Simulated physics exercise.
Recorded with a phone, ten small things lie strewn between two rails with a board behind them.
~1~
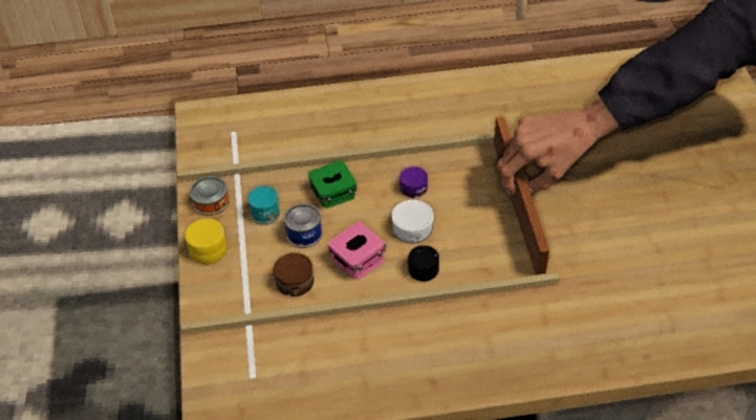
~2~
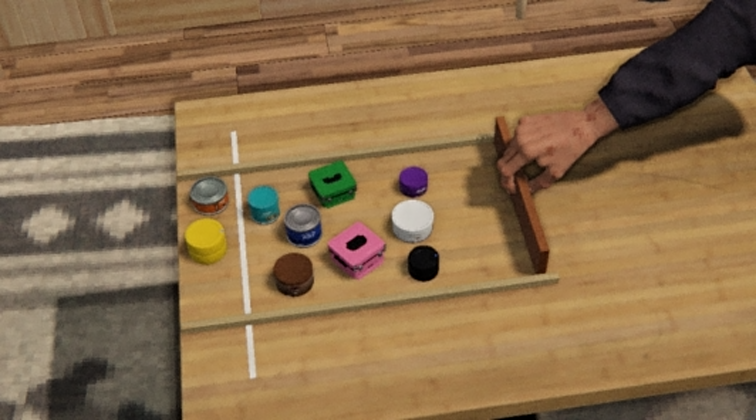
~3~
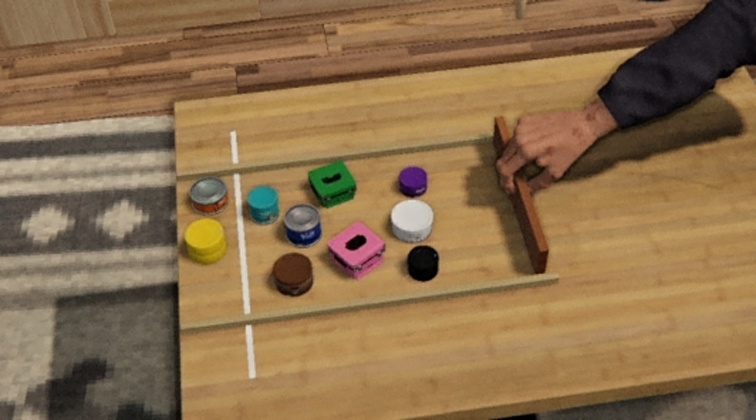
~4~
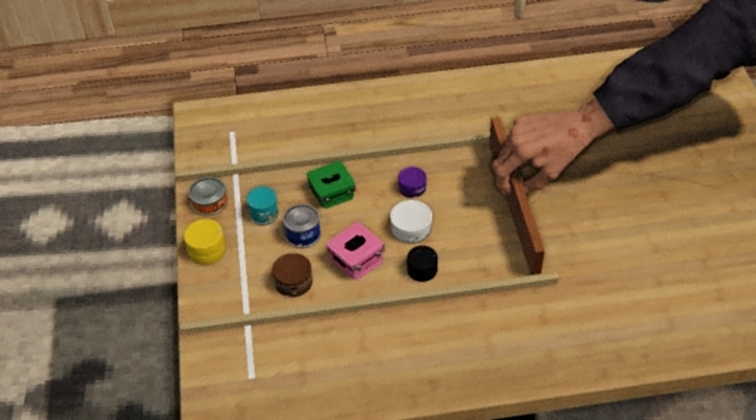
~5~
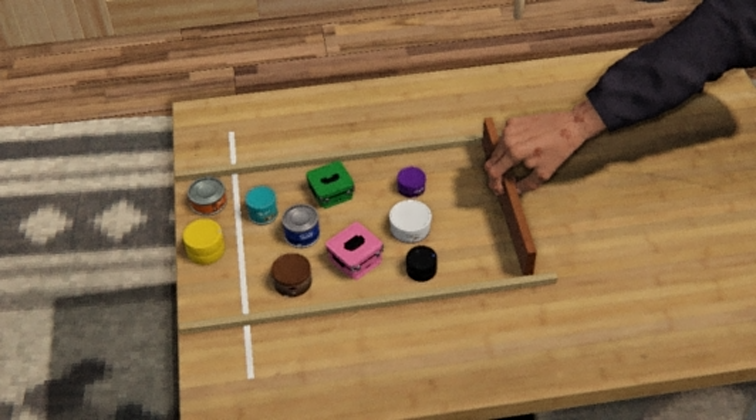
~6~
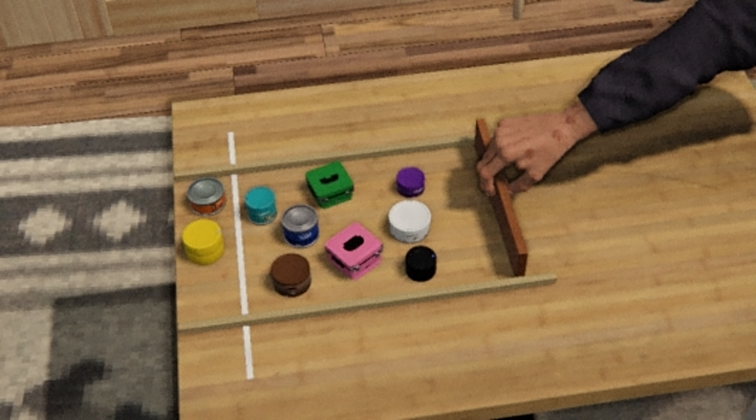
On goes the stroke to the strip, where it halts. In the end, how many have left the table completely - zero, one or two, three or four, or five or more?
In the end, one or two have left it.
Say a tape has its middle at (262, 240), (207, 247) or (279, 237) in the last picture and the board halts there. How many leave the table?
Going through each try, you'd get 1, 6 and 0.
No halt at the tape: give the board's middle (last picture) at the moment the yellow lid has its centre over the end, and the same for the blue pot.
Its middle is about (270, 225) and about (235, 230).
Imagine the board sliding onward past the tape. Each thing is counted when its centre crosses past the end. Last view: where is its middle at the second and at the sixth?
First: Around (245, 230). Next: Around (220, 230).
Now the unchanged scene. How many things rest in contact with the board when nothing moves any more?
4 touch it.
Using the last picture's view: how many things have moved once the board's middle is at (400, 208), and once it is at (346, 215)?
First 3 and then 7.
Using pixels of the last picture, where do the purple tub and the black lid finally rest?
The purple tub stops around (223, 212); the black lid around (227, 284).
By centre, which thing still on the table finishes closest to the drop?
The one in question is the blue pot.
Soon after, none off yet; yellow lid at rest near (203, 242); orange tin at rest near (207, 196); turquoise tin at rest near (261, 206).
After that, none off yet; yellow lid displaced a little near (190, 246); orange tin at rest near (207, 196); turquoise tin displaced about its own width near (234, 207).
In the end, the number that fall off is one or two; gone, orange tin and yellow lid.
